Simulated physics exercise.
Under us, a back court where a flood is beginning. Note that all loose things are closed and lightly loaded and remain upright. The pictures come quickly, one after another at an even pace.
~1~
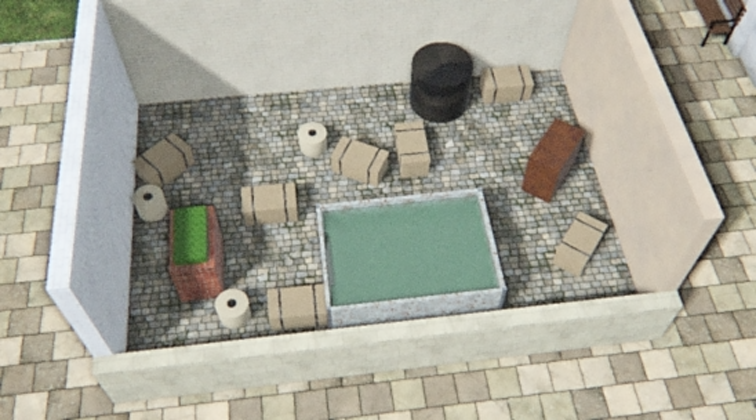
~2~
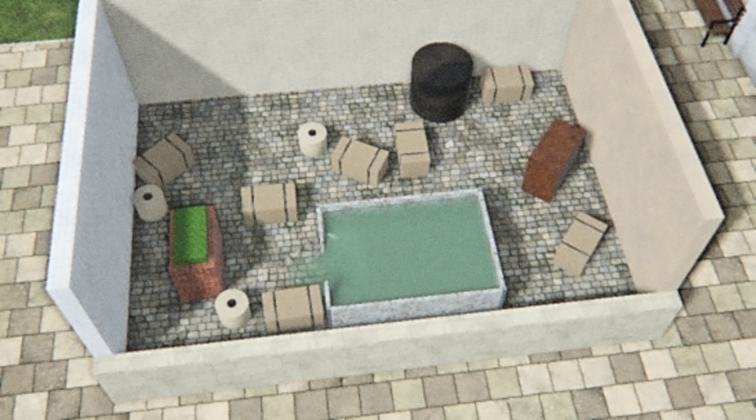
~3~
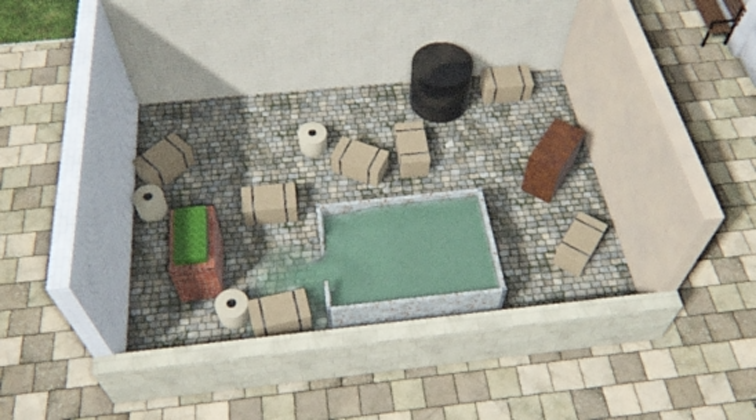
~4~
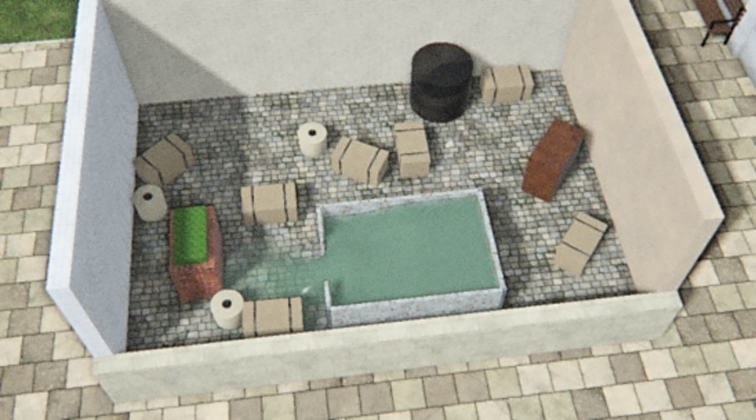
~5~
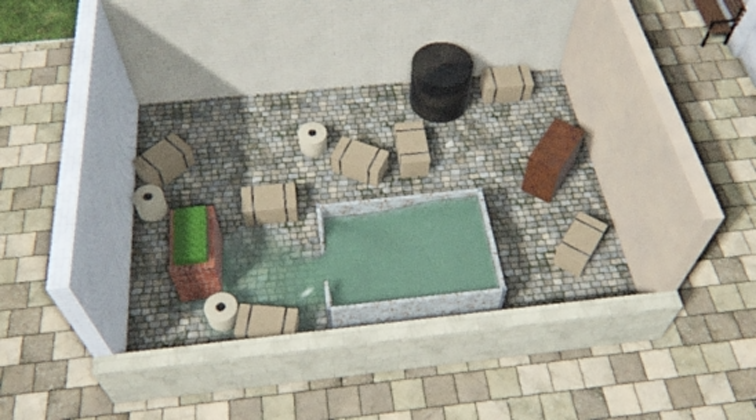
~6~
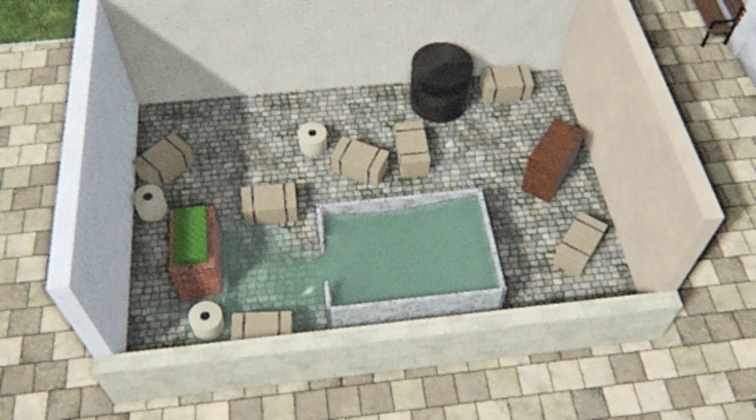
At first, a walled pool stands full in a paved court among boxes and pale round tubs. Then its left side opens and greenish water spreads across the paving, pushing the nearest box a short way left. The pale tub beside it then shifts slightly left and toward the front wall too.
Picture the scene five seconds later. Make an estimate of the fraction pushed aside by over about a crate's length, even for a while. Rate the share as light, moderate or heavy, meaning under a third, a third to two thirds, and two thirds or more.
Moderate.
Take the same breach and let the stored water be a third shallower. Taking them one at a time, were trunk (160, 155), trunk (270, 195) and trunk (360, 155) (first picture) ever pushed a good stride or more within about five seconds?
First one cleared the mark, second one cleared the mark, third one missed the mark.
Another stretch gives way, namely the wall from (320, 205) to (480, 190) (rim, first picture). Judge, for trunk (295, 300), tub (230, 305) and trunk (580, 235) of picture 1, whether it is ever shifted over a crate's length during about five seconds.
In the order asked: Never gets that far, then never gets that far, then never gets that far.
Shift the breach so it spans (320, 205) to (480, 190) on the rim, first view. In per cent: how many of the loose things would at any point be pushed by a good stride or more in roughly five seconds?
Around 70 in a hundred.
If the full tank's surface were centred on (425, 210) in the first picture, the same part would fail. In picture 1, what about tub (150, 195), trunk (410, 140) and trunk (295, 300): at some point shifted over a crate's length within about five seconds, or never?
The three, one by one: Past that mark, short of that and past that mark.
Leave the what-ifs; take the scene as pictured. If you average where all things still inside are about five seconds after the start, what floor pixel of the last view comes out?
Mean position: Approx. (349, 165) px.
A moment on, 2 of 10 are well off their spots; 0 afloat.
Next, 3 of 10 are well off their spots; 1 afloat.
Later, 5 of 10 are well off their spots; 4 afloat.
In the end, 5 of 10 are well off their spots, and 5 have been at some point; 4 afloat.
